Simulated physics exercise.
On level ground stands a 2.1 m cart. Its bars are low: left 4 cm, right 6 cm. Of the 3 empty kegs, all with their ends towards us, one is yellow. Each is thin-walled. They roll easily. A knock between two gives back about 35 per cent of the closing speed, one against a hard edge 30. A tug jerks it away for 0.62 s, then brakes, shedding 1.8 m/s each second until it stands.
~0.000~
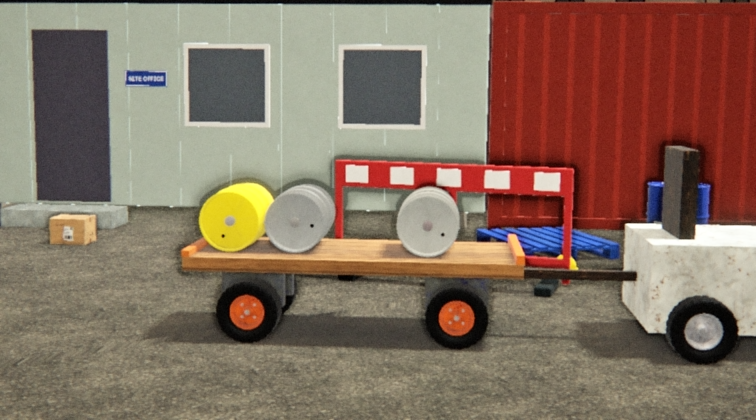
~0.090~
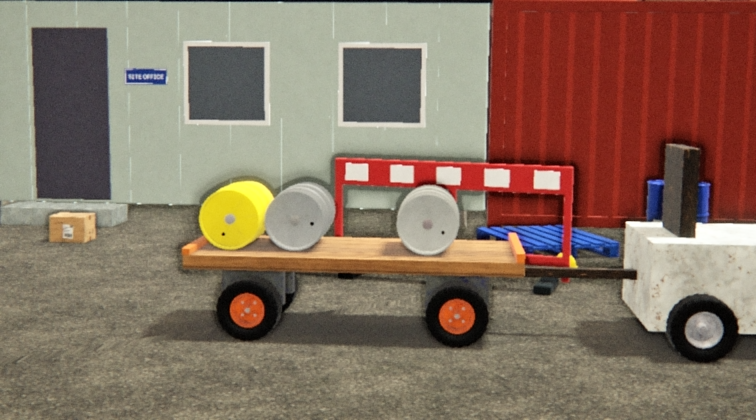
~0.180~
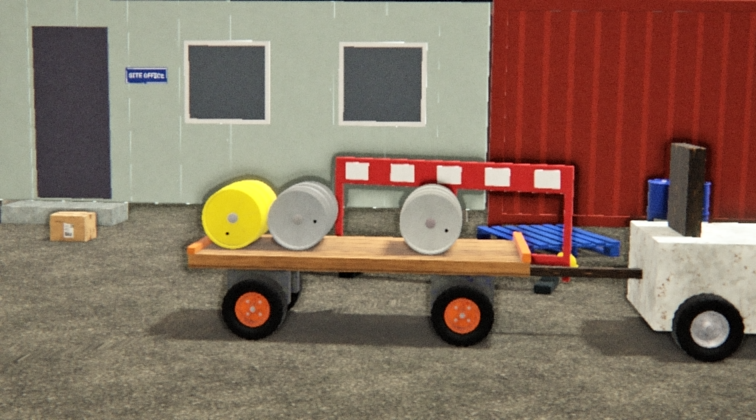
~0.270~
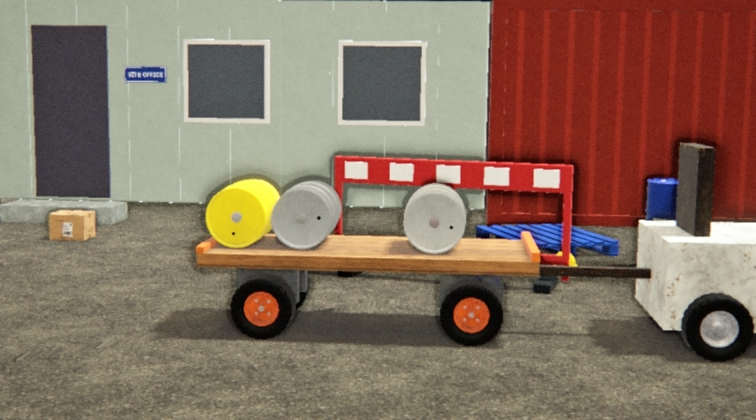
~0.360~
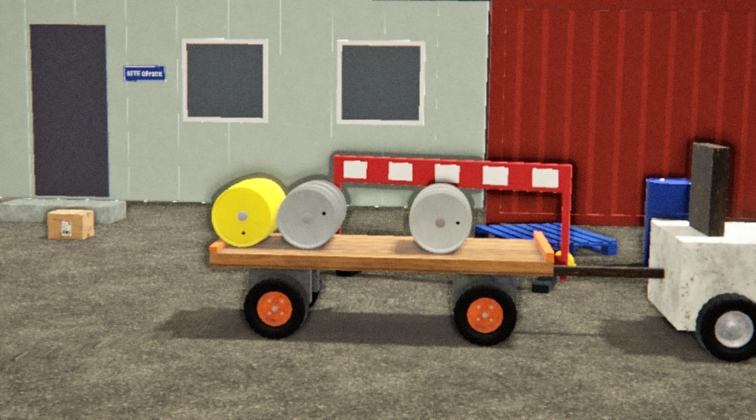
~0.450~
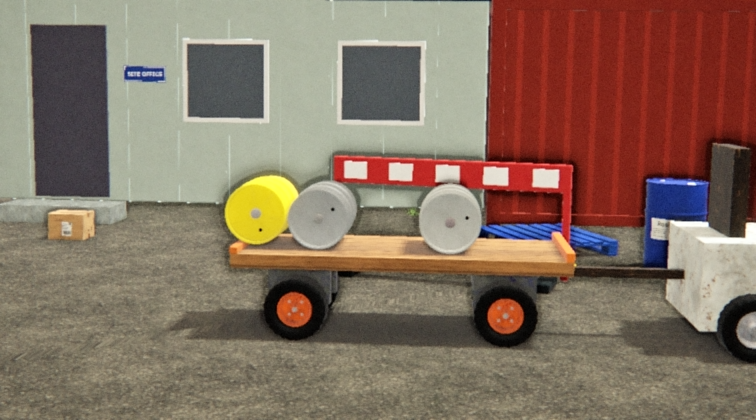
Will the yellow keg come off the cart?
The yellow one drops off the cart.
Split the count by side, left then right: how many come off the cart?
On the left 1, on the right 0.
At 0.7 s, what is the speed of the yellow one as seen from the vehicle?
Roughly 0.9 m/s.
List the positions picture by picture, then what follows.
In the first picture, yellow (228, 222); right bar at (521, 260); cart at rest; 3 of the 3 make up the bottom layer on the deck.
In the second picture, yellow (229, 220); right bar at (521, 259); cart moving right at 0.2 m/s.
In the third picture, yellow (231, 219); right bar at (526, 258); cart moving right at 0.5 m/s.
In the fourth picture, yellow (235, 218); right bar at (536, 257); cart moving right at 0.9 m/s.
In the fifth picture, yellow (241, 217); right bar at (550, 257); cart moving right at 1.2 m/s.
In the sixth picture, yellow (255, 214); right bar at (571, 258); cart moving right at 1.6 m/s.
By 0.7 s, yellow is over the left bar and falling; 1 of 3 is off.
By 0.8 s, yellow is over the left bar and falling; 1 of 3 is off.
By 1.0 s, yellow is over the left bar and falling; 1 of 3 is off.
Finally (5.8 s), yellow is over the left bar and down; 1 of 3 is off.
